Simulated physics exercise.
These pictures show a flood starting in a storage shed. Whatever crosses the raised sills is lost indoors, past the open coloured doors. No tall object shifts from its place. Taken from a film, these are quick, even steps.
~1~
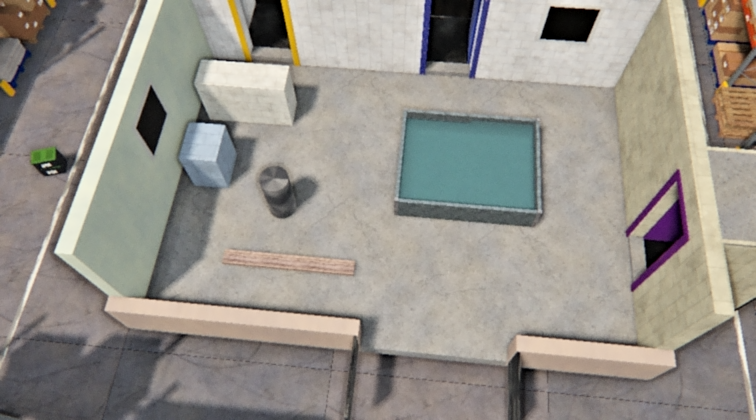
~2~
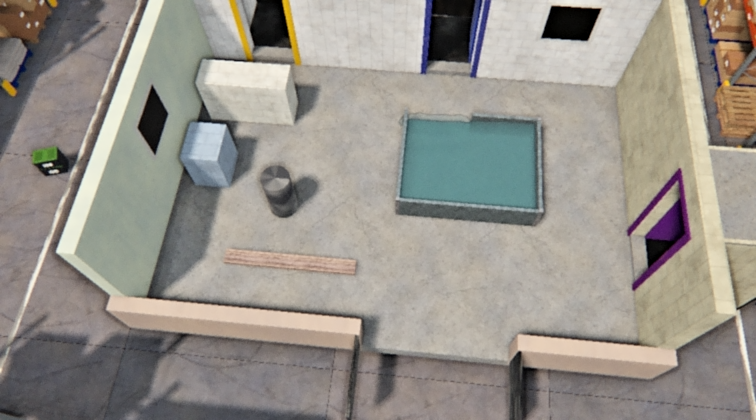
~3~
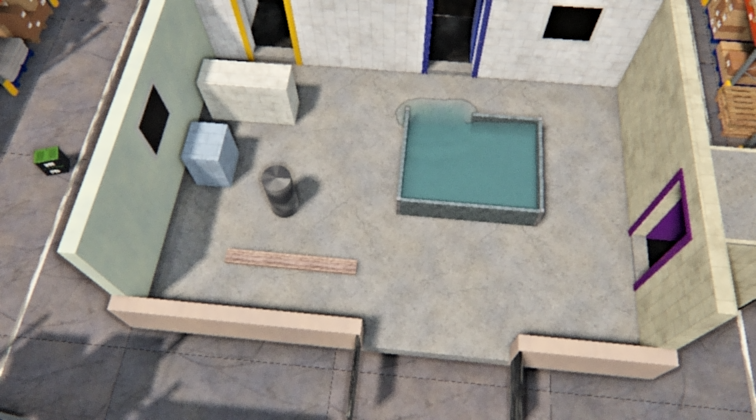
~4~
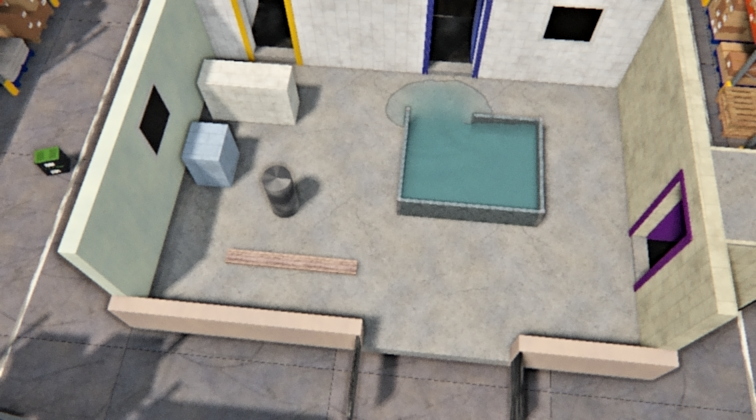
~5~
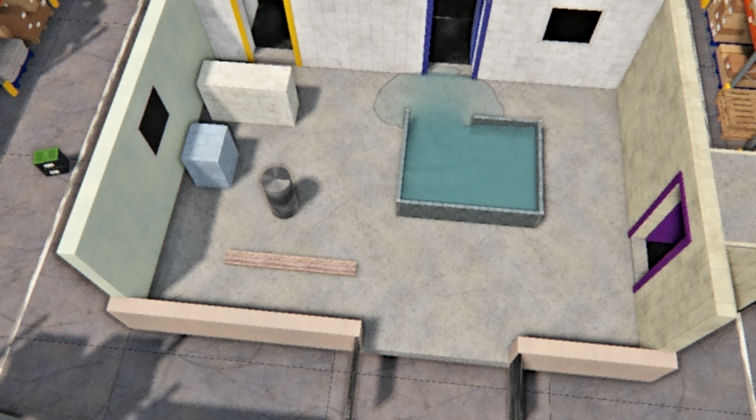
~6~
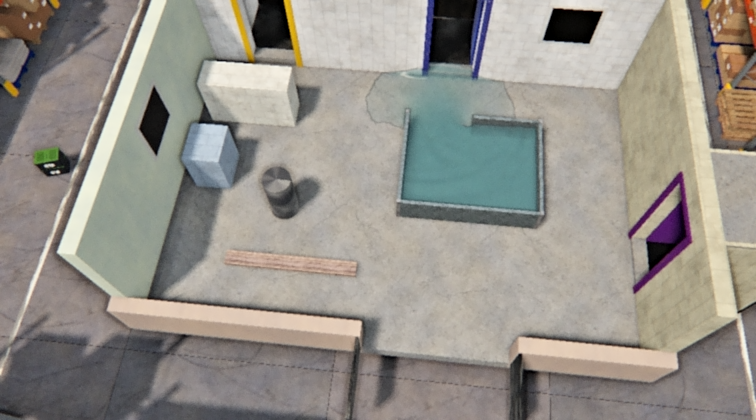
Teal water pouring through a gap in the far side of a rectangular tank and spreading across the grey floor.
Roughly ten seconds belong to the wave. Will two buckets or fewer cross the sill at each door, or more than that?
At the purple door, two or fewer; at the blue door, more than that; at the yellow door, two or fewer.
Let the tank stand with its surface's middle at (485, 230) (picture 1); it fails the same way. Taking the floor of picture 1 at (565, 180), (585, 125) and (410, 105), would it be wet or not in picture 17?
Result: Spared; spared; inundated.
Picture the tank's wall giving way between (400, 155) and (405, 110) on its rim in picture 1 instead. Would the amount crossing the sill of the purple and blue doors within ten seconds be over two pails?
Door by door, the purple doesn't reach it and the blue doesn't reach it.
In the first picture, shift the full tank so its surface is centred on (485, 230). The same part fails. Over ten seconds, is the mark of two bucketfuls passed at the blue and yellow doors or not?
Taking the doors in turn, blue surpasses that, while yellow remains short.
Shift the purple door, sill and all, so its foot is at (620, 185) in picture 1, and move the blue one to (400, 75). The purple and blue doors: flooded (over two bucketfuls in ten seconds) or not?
Result - the purple one stays within limits while the blue one exceeds the limit.
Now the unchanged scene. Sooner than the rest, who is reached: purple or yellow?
From the pictures, my answer is the one in yellow.
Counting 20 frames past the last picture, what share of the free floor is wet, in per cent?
I'd estimate some 30 per cent.
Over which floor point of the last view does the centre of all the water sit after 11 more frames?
I'd say around (448, 148).
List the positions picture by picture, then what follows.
In the first picture, still water in the tank at (469, 161).
In the second picture, the front is at a hidden place, out from the gap on the tank's far side.
In the third picture, water pours out on the tank's far side and has run to (401, 111).
In the fourth picture, the front is at (455, 84), out from the gap on the tank's far side.
In the fifth picture, water pours out on the tank's far side and has run to (405, 74).
In the sixth picture, the front is at (388, 73), out from the gap on the tank's far side.
A moment on, water covers 10 % of the floor; the purple door not reached, the blue door over two buckets in, the yellow door not reached.
Next, water covers 20 % of the floor; the purple door not reached, the blue door far over two buckets in, the yellow door wet at the sill, nothing in.
Then, water covers 30 % of the floor; the purple door not reached, the blue door far over two buckets in, the yellow door wet at the sill, nothing in.
Later, water covers 55 % of the floor; the purple door wet at the sill, nothing in, the blue door far over two buckets in, the yellow door wet at the sill, nothing in.
In the end, water covers 90 % of the floor; the purple door wet at the sill, nothing in, the blue door far over two buckets in, the yellow door wet at the sill, nothing in.
